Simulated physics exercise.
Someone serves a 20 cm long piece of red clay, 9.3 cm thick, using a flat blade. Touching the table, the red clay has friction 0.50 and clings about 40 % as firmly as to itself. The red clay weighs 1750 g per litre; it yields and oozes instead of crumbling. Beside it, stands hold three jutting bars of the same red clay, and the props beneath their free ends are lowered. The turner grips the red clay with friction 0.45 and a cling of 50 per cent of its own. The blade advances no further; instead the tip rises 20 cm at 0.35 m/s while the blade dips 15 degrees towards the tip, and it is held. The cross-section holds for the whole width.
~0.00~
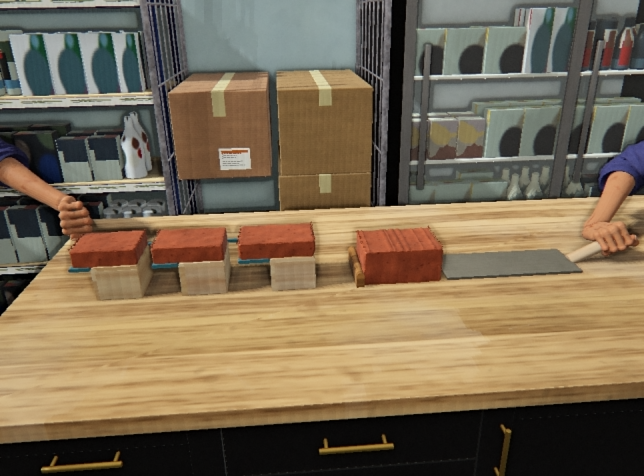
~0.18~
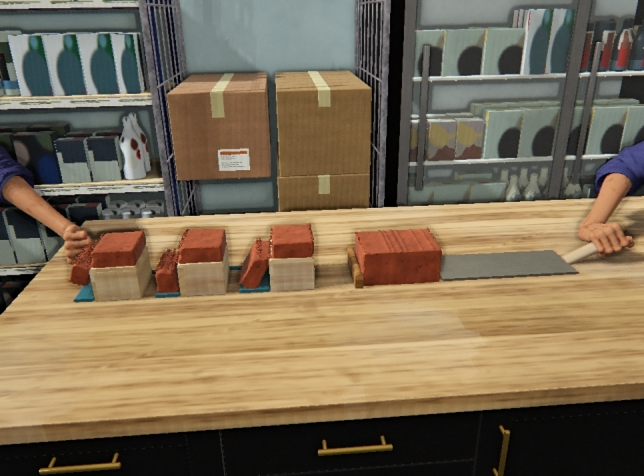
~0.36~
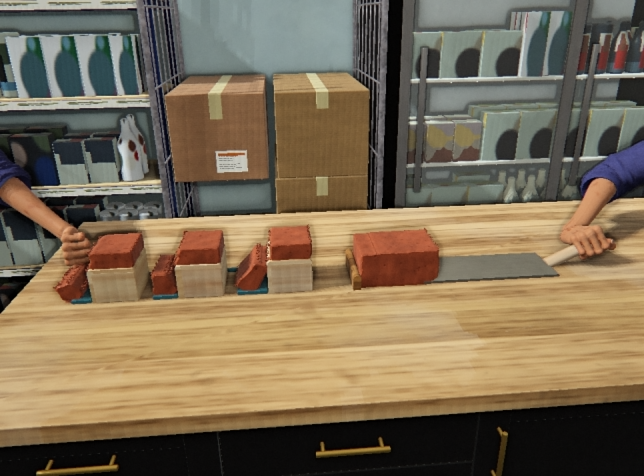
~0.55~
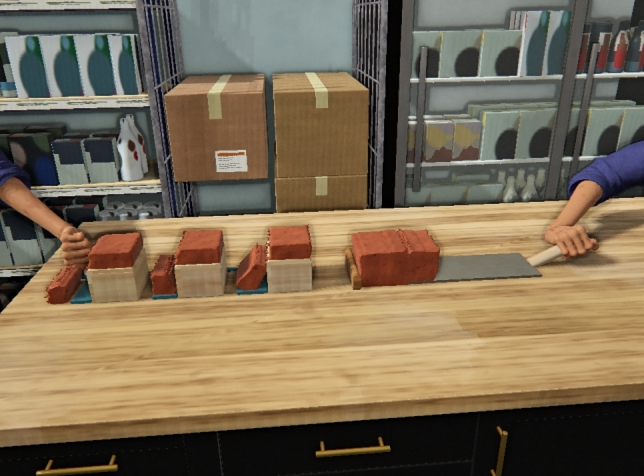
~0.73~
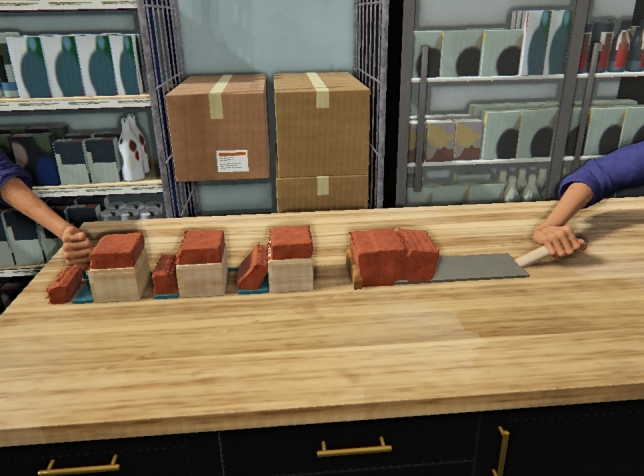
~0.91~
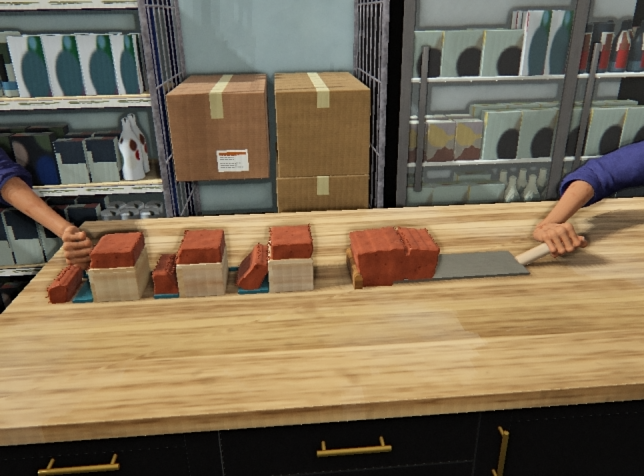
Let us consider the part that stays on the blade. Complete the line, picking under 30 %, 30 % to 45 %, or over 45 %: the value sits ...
The value sits between 30 % and 45 %.
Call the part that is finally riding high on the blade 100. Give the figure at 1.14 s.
About 60 out of 100.
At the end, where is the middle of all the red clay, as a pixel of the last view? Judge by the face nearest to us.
Look around (399, 238) on the near face.
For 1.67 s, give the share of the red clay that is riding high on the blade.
40 percent.
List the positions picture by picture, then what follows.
In the first frame, handle end of the blade at (583, 272), not yet moved; highest point of the red clay at (402, 250); the tips have sunk 0, 0, 0 (left to right).
In the second frame, handle end of the blade at (578, 274), moved 8 mm; highest point of the red clay at (401, 251); the tips have sunk 5.4 cm, 8.7 cm, 8.3 cm (left to right).
In the third frame, handle end of the blade at (559, 276), moved 5.2 cm; highest point of the red clay at (436, 250); the tips have sunk 8.8 cm, 8.8 cm, 8.5 cm (left to right).
In the fourth frame, handle end of the blade at (542, 276), moved 9.7 cm; highest point of the red clay at (411, 250); the tips have sunk 8.1 cm, 8.8 cm, 8.5 cm (left to right).
In the fifth frame, handle end of the blade at (529, 277), moved 13 cm; highest point of the red clay at (400, 249); the tips have sunk 8.1 cm, 8.8 cm, 8.5 cm (left to right).
In the sixth frame, handle end of the blade at (530, 274), moved 14 cm; highest point of the red clay at (402, 248); the tips have sunk 8.1 cm, 8.8 cm, 8.5 cm (left to right).
By 1.14 s, the tip is 8.4 cm up.
By 1.41 s, the tip is 18 cm up.
By 1.67 s, the tip is 20 cm up and 40 % is riding high on the blade.
By 1.94 s, the tip is 20 cm up and 40 % is riding high on the blade.
By 2.20 s, at the end, the tip is 20 cm up and 40 % is riding high on the blade.
